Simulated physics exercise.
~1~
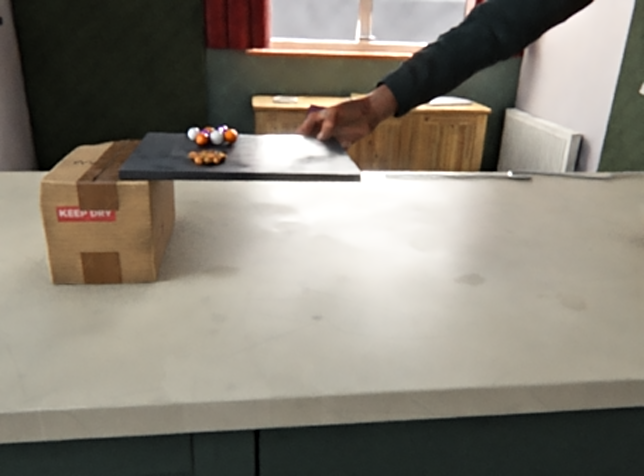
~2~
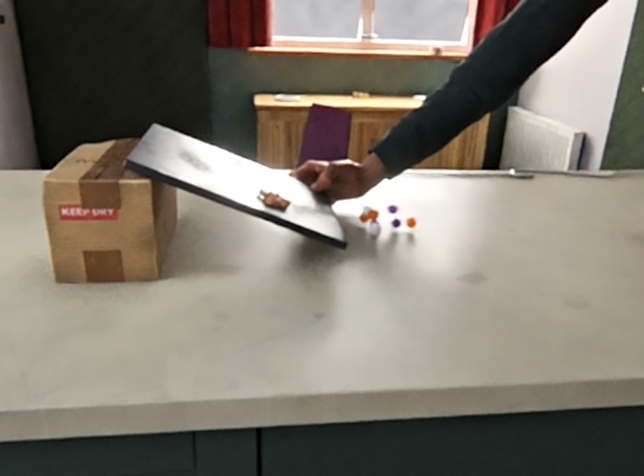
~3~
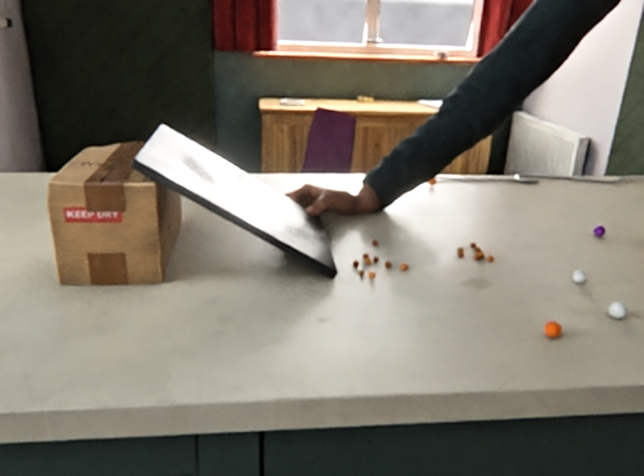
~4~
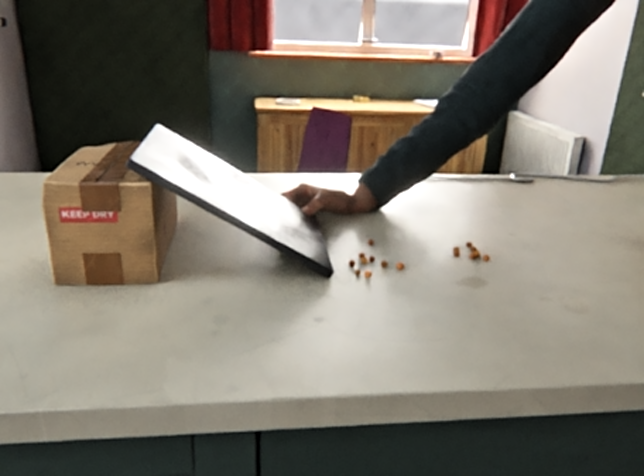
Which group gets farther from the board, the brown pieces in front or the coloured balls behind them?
The coloured balls from the back get farther, spreading well to the right and out of view, while the small brown pieces stay much nearer the foot of the board.
